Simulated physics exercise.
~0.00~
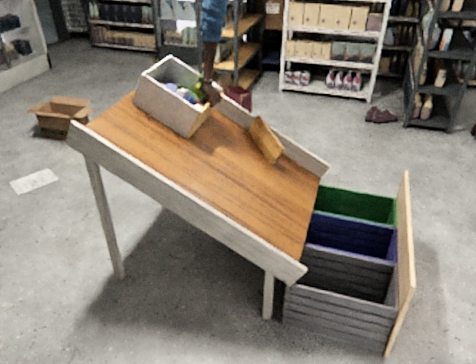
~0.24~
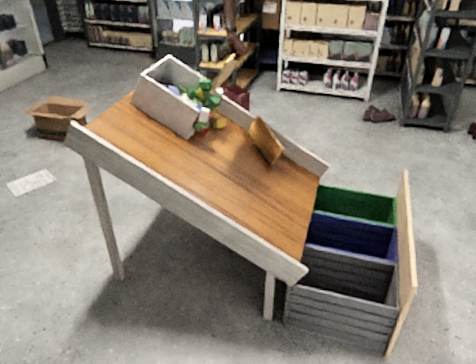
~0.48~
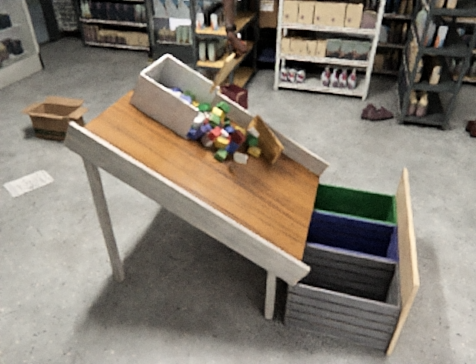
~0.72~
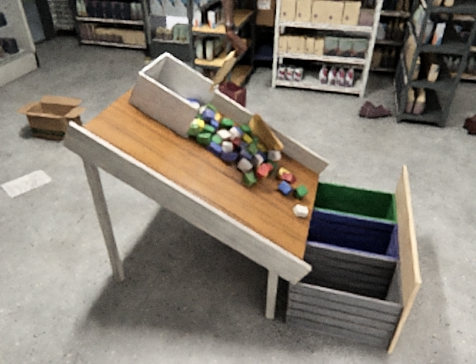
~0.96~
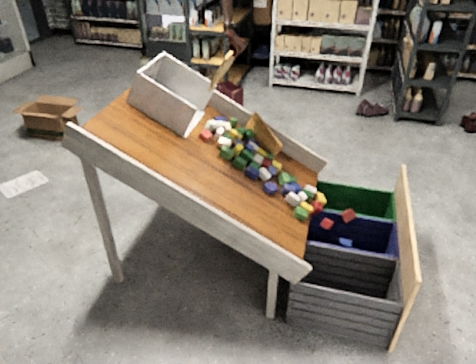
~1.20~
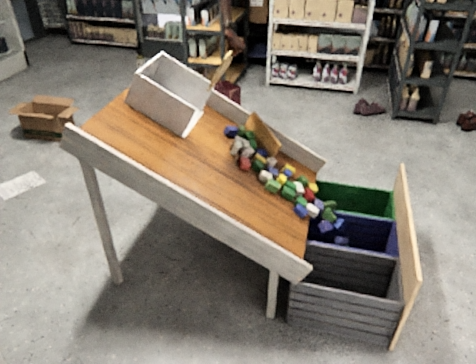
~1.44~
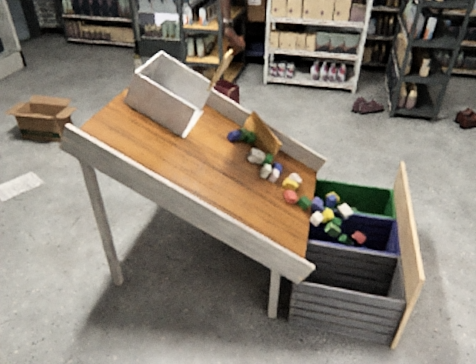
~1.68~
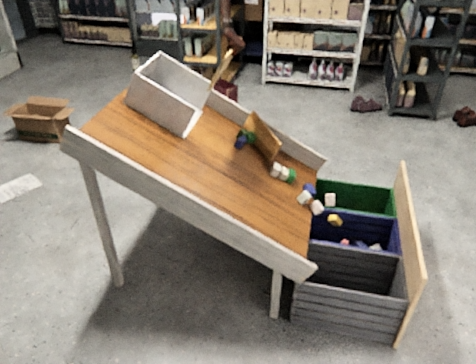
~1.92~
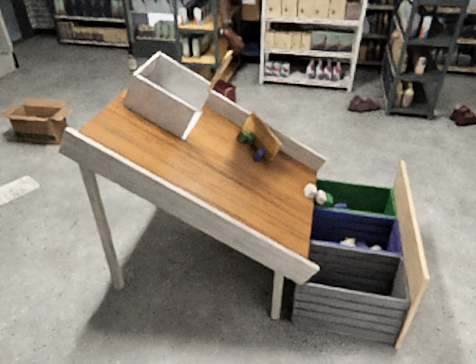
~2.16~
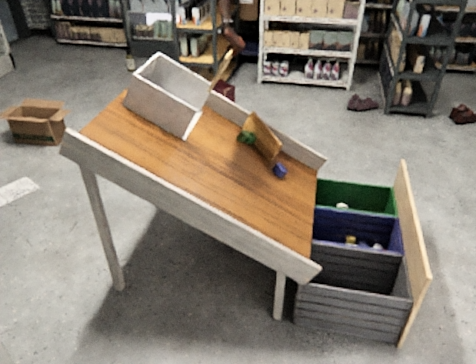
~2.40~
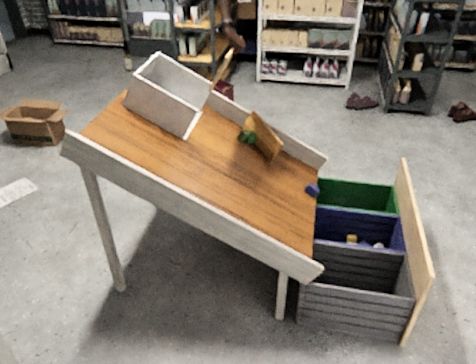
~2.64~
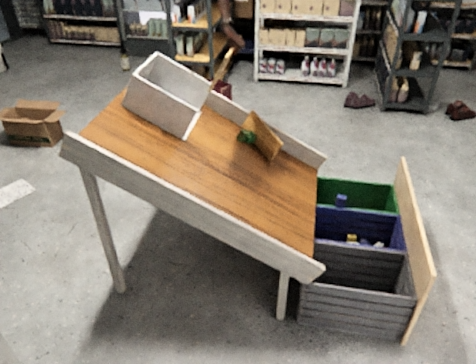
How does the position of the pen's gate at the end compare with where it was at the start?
At the start the gate is at the lower end of the pale pen, where the bricks are held. By the end it is higher and slightly to the right, leaning clear of the pen's open end.
